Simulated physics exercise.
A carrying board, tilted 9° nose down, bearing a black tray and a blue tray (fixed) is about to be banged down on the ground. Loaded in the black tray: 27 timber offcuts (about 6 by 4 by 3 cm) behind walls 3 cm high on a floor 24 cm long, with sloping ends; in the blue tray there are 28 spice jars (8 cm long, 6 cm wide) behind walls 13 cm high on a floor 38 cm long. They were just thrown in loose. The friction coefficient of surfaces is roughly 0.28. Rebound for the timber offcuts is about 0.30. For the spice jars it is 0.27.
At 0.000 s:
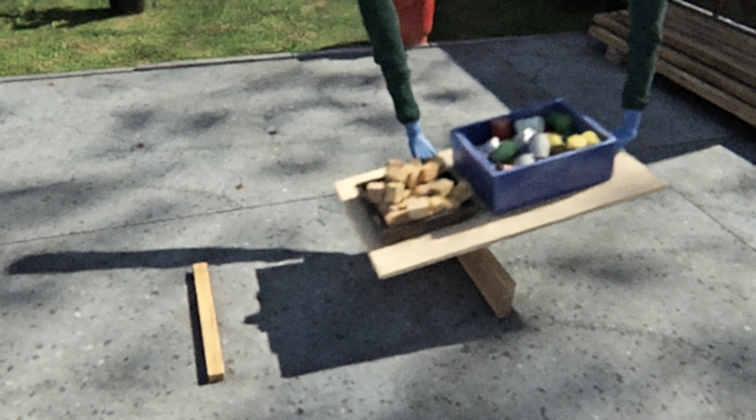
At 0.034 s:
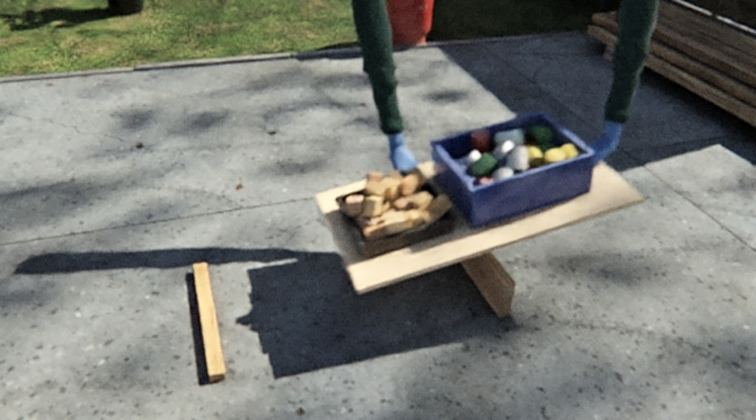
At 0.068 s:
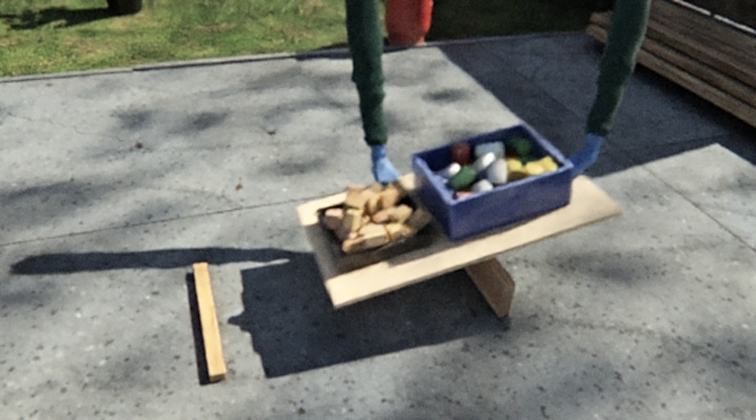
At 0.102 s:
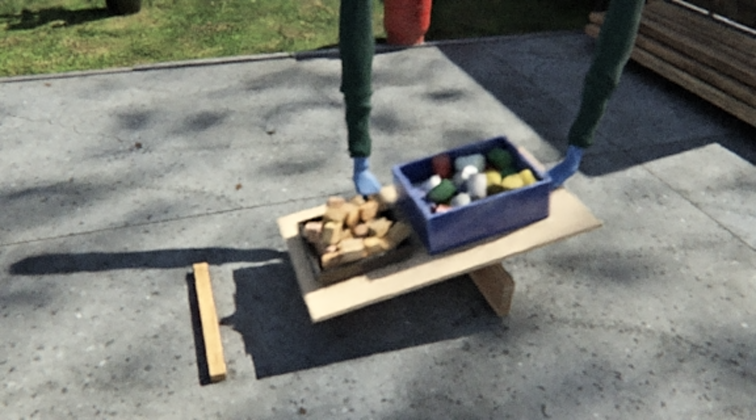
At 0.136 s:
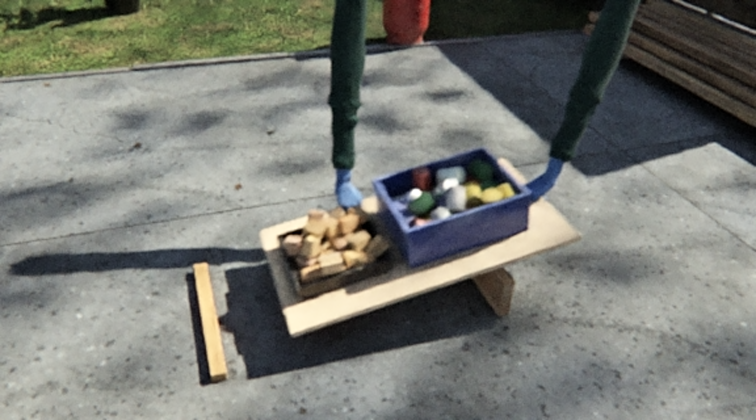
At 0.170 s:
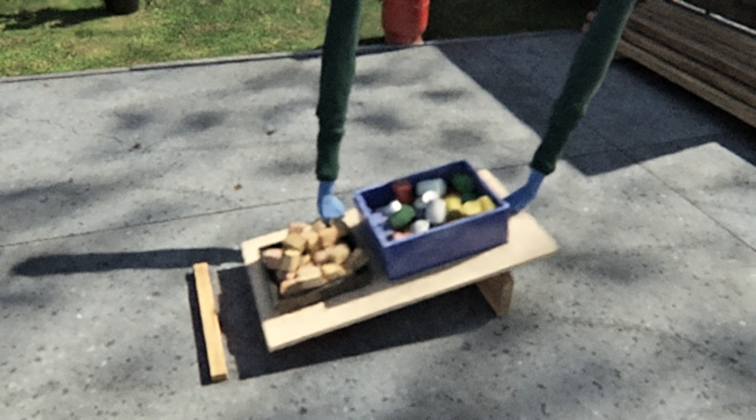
In the video, two gloved hands in dark green sleeves lower a tilted wooden board steadily down and to the left over grey paving, carrying a black tray of wood pieces and a blue tray of small colourful items.
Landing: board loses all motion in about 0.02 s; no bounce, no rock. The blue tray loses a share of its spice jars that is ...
... less than a sixth.
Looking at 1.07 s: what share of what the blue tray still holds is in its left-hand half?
I'd put it at around 60 percent.
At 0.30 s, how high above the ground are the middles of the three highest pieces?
Around 24 centimetres.
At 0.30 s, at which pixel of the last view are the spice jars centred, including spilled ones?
Pixel (382, 247), give or take.
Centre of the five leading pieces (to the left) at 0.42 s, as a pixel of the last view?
Their mean place is near (155, 315).
After 0.22 s, it lands.
After 0.30 s, the black tray is down by 2 of 27 and the blue tray has all 28.
After 0.42 s, the black tray is down by 7 of 27 and the blue tray has all 28.
After 0.64 s, the black tray is down by 8 of 27 and the blue tray has all 28.
Final count (at 1.07 s), the black tray is down by 8 of 27 and the blue tray has all 28. Asked share, 0 of 28, 0 per cent.
